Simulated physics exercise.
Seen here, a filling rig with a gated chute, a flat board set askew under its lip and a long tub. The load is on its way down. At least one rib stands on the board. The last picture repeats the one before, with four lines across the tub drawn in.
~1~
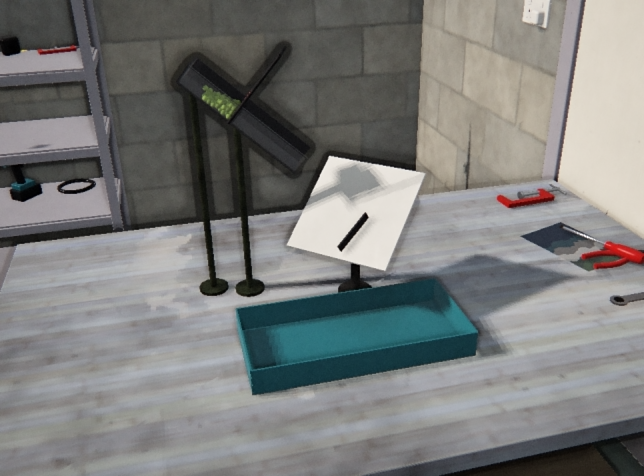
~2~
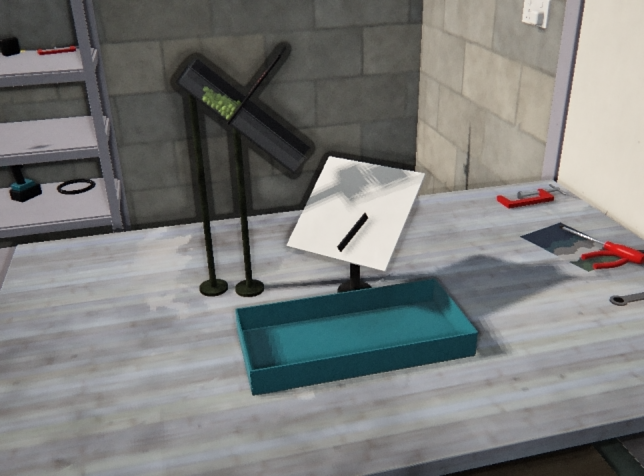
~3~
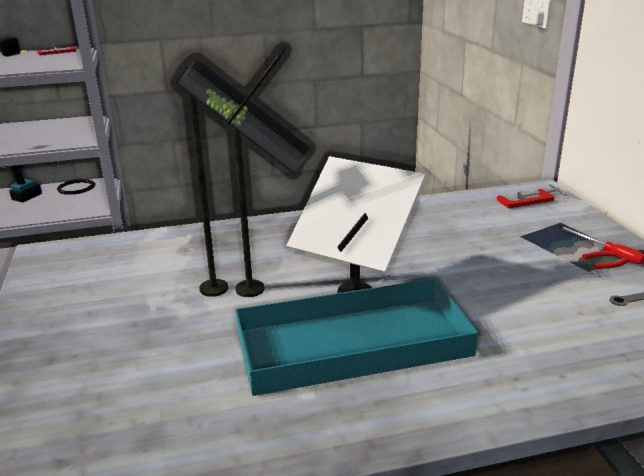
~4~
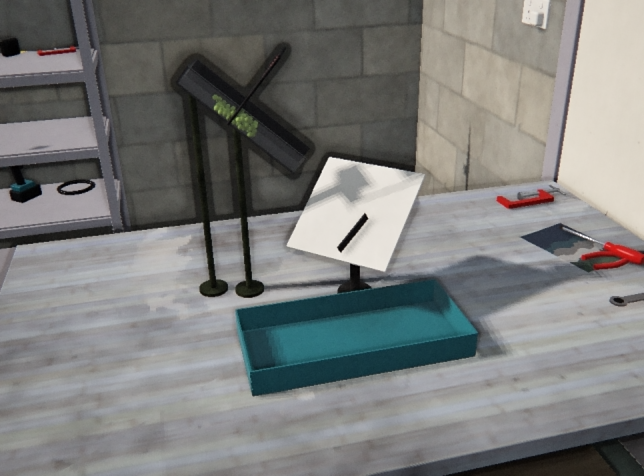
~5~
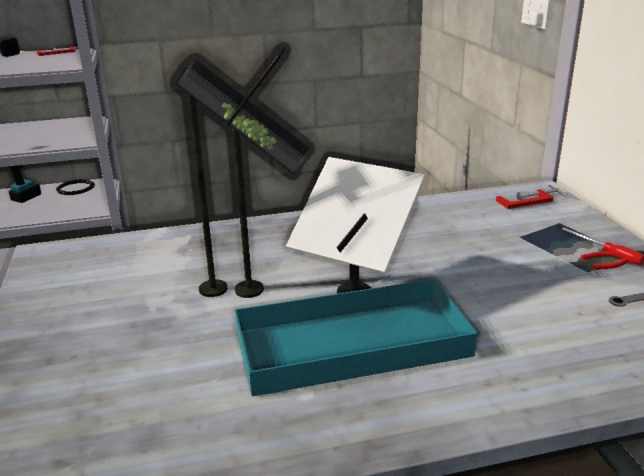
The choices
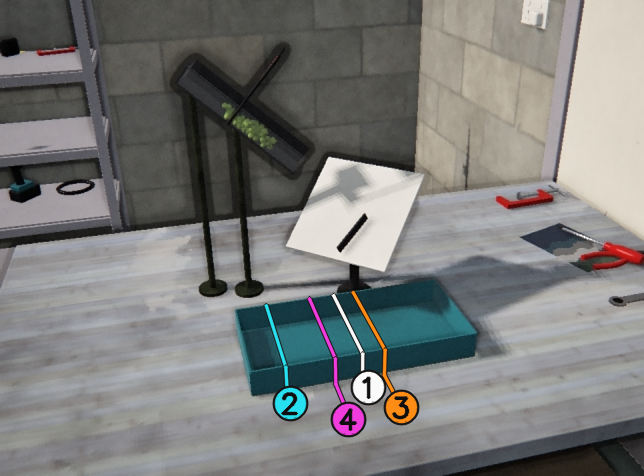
Green pellets sliding slowly down a tilted dark chute on two posts, above a slanted white board and an empty teal tub.
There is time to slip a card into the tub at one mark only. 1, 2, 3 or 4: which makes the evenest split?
4.
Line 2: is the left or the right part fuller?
The right side.
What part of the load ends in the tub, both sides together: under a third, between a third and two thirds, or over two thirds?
Over two thirds.
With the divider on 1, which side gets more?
The left side.
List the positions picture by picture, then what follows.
Load behind the gate (225, 102), dried peas; lip of the chute (297, 167), sloping fairly steeply, in the first frame.
Middle of the board (355, 210), tilted fairly steeply; middle of its low edge (334, 258); of its high edge (375, 165), in the second frame.
Front corners of the tub (251, 371) and (477, 332), empty; front of the load (243, 118), in the third frame.
Middle of the load (236, 119); its front (255, 131), roughly a third of the way to the lip; rib from (365, 213) to (337, 248), in the fourth frame.
Middle of the load (247, 127); its front (274, 141), roughly two thirds of the way to the lip, in the fifth frame.
On the marked copy, line 1 crosses the front rim at (362, 353); line 2 crosses the front rim at (285, 366); line 3 crosses the front rim at (384, 349); line 4 crosses the front rim at (335, 357).
Choosing 1, of what is caught, almost all on the left of the divider, about a tenth on the right.
Choosing 2, of what is caught, just a few on the left of the divider, almost all on the right.
Choosing 3, of what is caught, almost all on the left of the divider, about a tenth on the right.
Choosing 4, of what is caught, roughly two thirds on the left of the divider, roughly a third on the right.
